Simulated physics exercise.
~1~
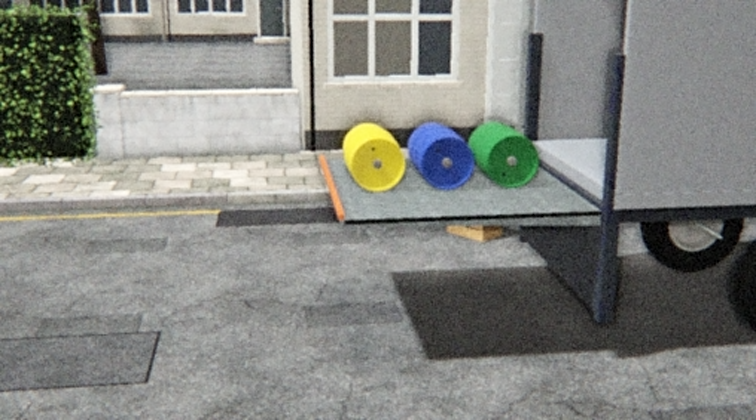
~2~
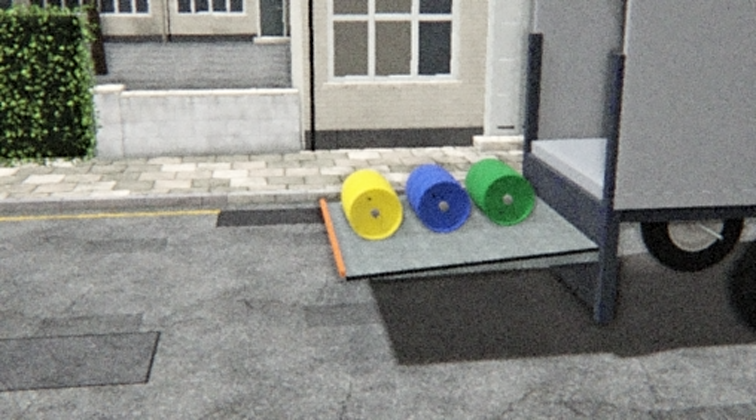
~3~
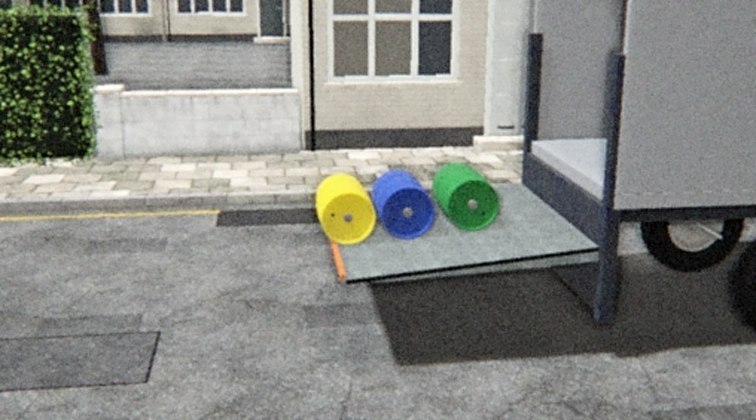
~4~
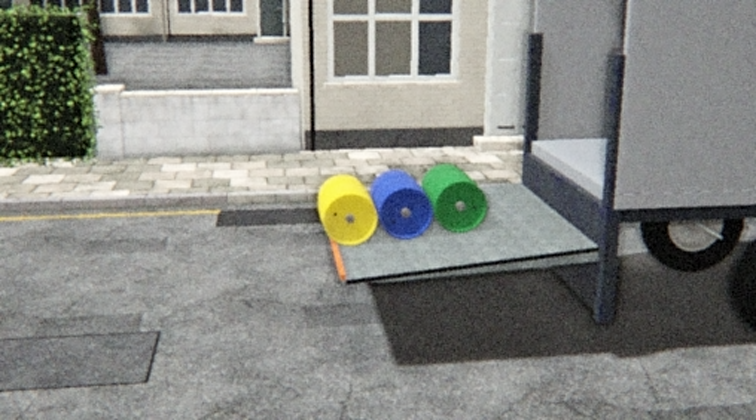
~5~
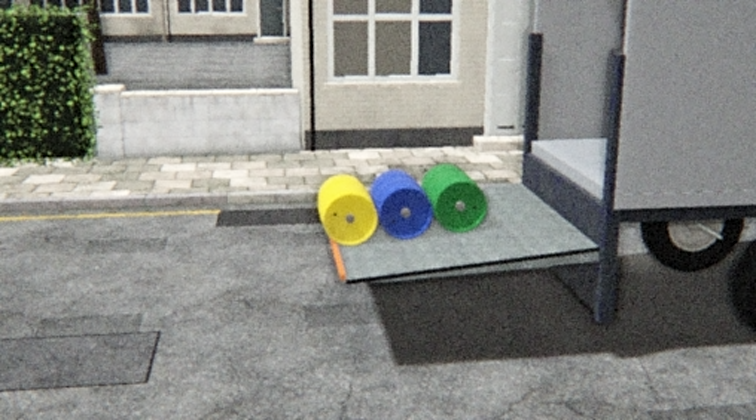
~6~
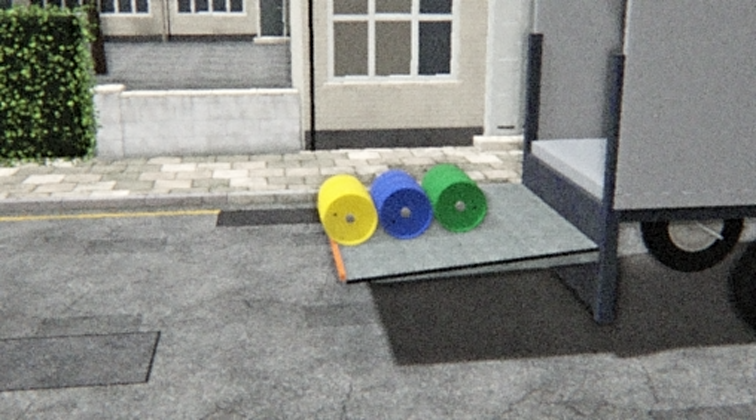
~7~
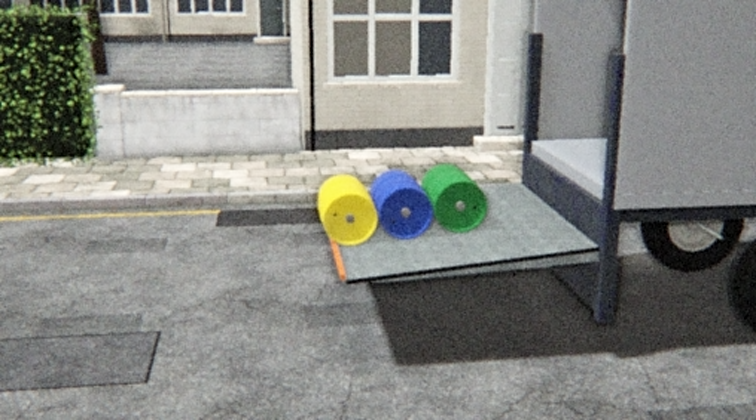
The clip opens on a grey truck parked by a pavement, its tail-lift lowered partway and carrying three kegs, yellow, blue and green from left to right, with their ends facing us. The platform comes down a little, carrying them with it, and then tips slightly outwards, its orange-edged stop at the left. The kegs roll a short way left, and yellow comes to rest at the stop. Blue settles against it, and green rolls a touch further to close up behind blue. All three then stay still in a row on the tilted platform, none having gone over the edge.
